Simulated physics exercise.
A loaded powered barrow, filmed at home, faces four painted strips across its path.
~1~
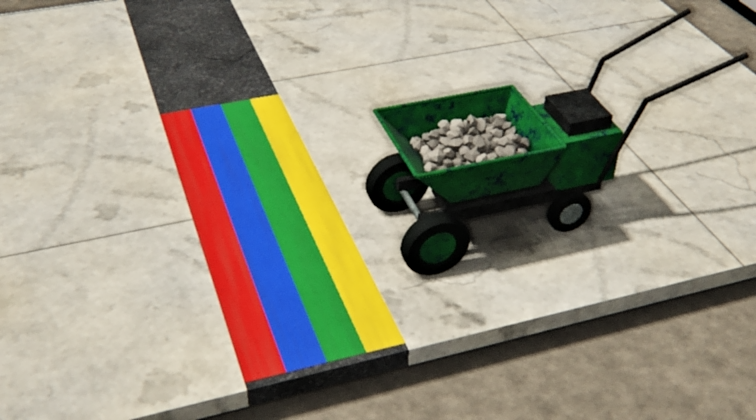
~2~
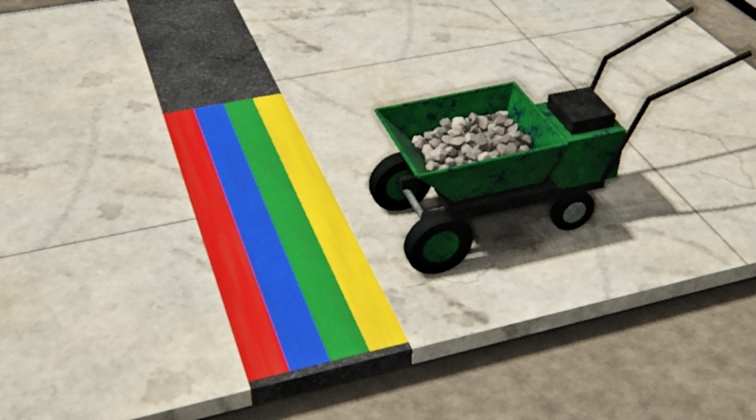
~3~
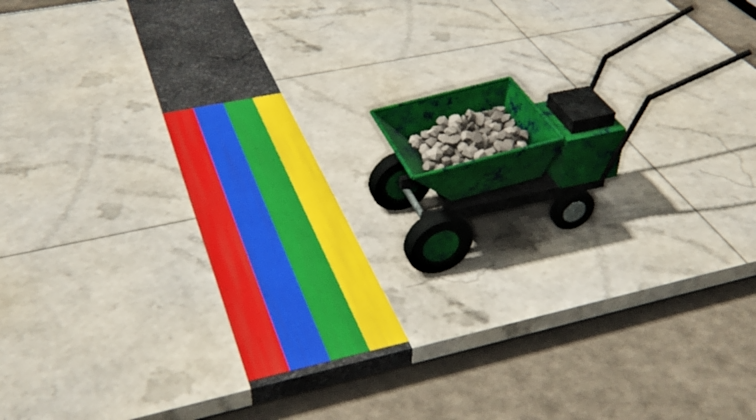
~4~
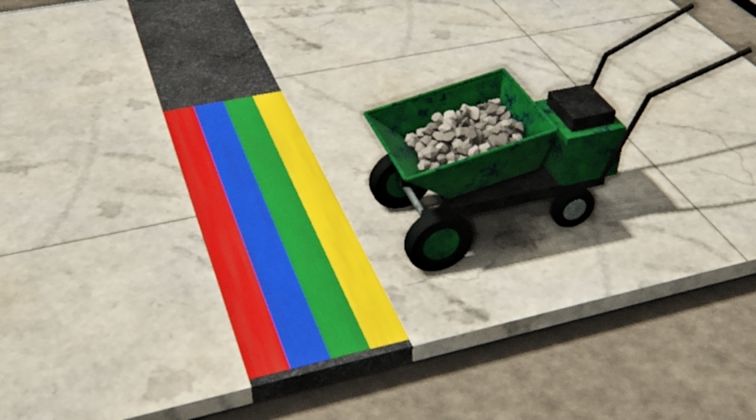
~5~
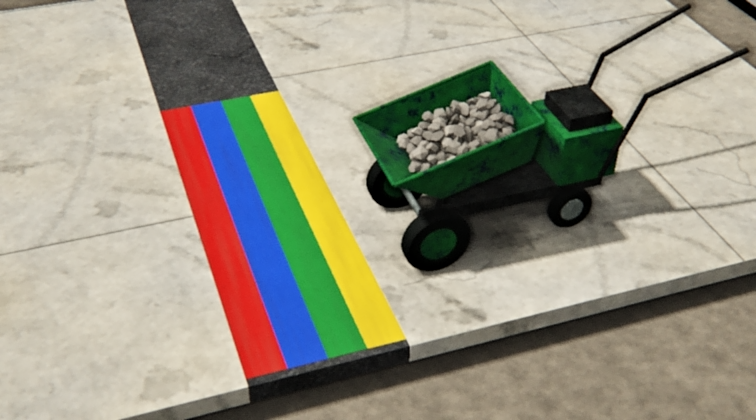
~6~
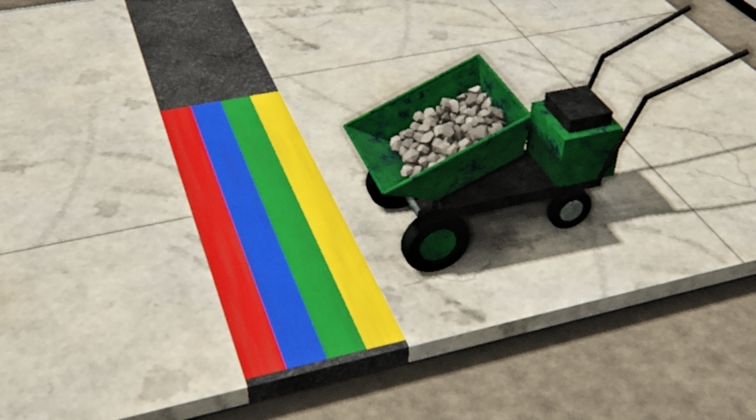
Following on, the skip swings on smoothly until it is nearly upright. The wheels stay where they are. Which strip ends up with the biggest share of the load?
The green strip.
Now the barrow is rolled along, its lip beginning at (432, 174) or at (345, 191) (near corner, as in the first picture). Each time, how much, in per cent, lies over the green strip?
Roughly 40 per cent, and 0 per cent.
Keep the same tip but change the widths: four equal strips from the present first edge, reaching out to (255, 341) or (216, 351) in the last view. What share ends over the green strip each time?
30 per cent, then 50 per cent, roughly.
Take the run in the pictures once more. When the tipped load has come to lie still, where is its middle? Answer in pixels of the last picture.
About (291, 259).
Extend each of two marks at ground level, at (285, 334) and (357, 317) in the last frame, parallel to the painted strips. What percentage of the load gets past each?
Near 20 % and near 90 %, in that order.
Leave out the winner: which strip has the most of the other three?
I'd say that blue strip.
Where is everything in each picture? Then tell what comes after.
Lip of the skip (417, 177), level; top of the load (473, 148), broken stones; yellow strip (369, 313); green strip (332, 322); blue strip (293, 331); red strip (253, 340), in the first frame.
Lip of the skip (418, 176), tipped barely; top of the load (481, 140), in the second frame.
Lip of the skip (413, 178), tipped barely; top of the load (477, 138), in the third frame.
Lip of the skip (406, 180), tipped a little; top of the load (485, 135), in the fourth frame.
Lip of the skip (394, 185), tipped a little; top of the load (483, 125), in the fifth frame.
Lip of the skip (384, 194), tipped clearly; top of the load (488, 122); yellow strip (370, 310); green strip (332, 319); blue strip (293, 328); red strip (253, 337), in the sixth frame.
Just after the last frame, skip tipped steeply; every one in the skip.
A moment on, skip tipped right over; roughly two thirds in the skip; just a few over the yellow strip; roughly a third over the green strip; about a tenth over the blue strip; just a few over the red strip.
Further on, skip tipped right over; about a tenth in the skip; about a tenth over the yellow strip; roughly half over the green strip; roughly a third over the blue strip; about a tenth over the red strip; just a few off the paint.
When it is over, skip tipped right over; about a tenth in the skip; about a tenth over the yellow strip; roughly half over the green strip; roughly a quarter over the blue strip; about a tenth over the red strip; just a few off the paint.
